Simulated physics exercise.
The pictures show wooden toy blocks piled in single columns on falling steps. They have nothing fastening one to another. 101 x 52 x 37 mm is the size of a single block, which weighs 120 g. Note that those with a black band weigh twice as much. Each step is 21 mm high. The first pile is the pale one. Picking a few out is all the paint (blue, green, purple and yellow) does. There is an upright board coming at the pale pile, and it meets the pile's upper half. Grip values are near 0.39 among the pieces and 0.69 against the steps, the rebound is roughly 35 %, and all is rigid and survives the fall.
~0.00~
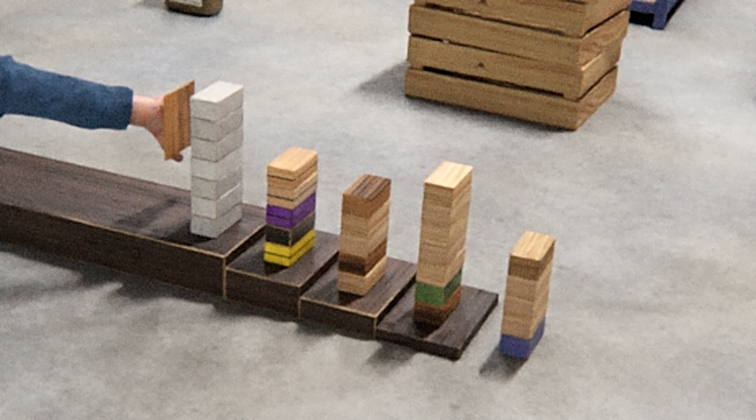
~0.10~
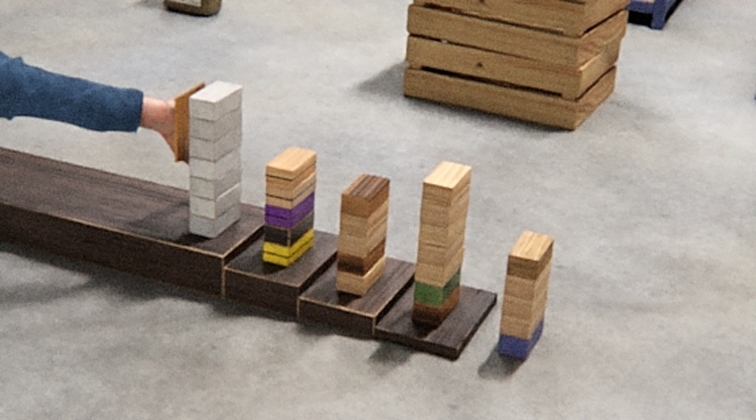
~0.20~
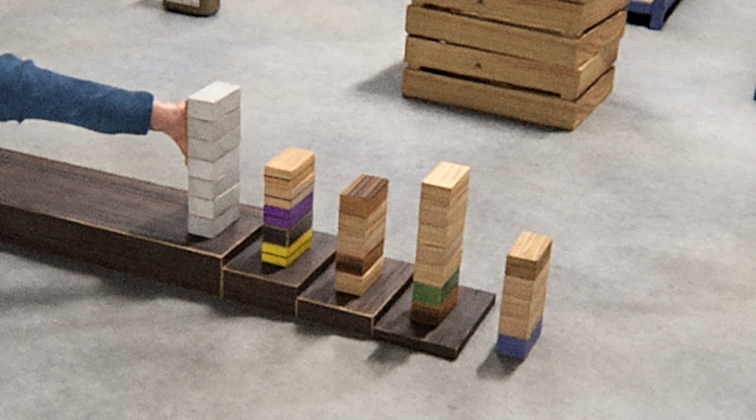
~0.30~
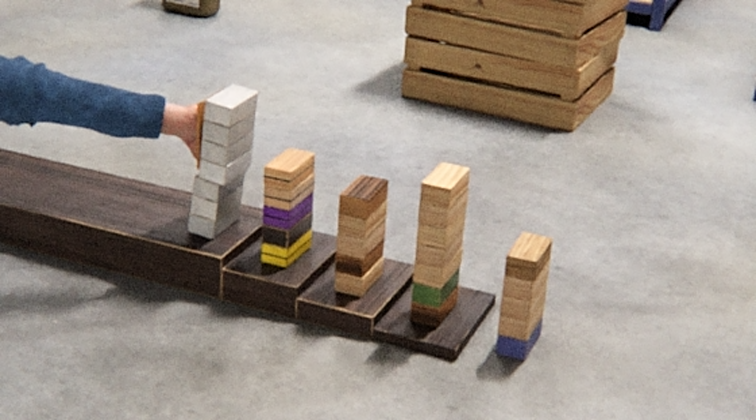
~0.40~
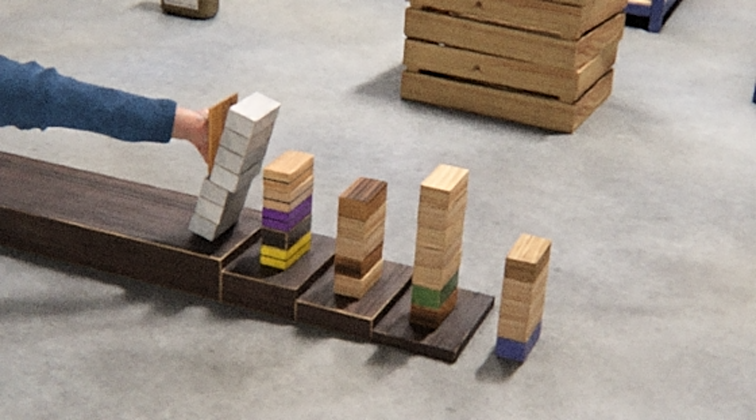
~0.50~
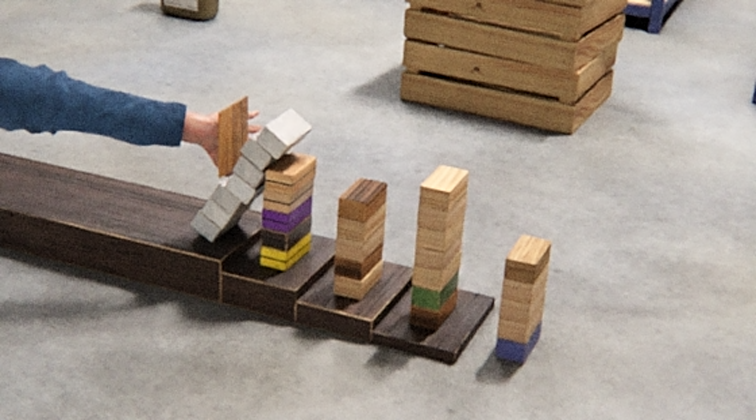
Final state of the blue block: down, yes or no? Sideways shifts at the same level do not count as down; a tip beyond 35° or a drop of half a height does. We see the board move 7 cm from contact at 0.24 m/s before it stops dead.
No.
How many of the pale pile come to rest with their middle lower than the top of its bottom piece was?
5 pieces, pale ones.
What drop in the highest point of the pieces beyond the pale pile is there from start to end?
14 cm.
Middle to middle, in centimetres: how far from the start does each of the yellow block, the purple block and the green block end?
I'd estimate yellow at 0 cm, purple at 12 cm and green at 8 cm.
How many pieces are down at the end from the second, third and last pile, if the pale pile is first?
As for pieces, it's second 4, third 5 and last 4.
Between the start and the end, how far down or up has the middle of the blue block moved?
Roughly 0 centimetres lower.
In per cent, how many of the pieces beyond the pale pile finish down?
Near enough 85 per cent of them, I reckon.
Around 0.86 s, 7 of the pale pile down; none of the 22 other blocks down, 6 disturbed; blue block unmoved; purple block tipped 29°.
Around 1.16 s, 7 of the pale pile down; 9 of the 22 other blocks down; blue block unmoved; purple block tipped 38°, 54 mm lower.
Around 1.52 s, 7 of the pale pile down; 19 of the 22 other blocks down; blue block tipped 4°; green block on its side.
Finally (2.2 s), 7 of the pale pile down; 19 of the 22 other blocks down; blue block displaced 9 mm; green block on its side; purple block tipped 43°, 58 mm lower. Seen by the last camera, middles, blue block near (524, 338), green block near (480, 313).
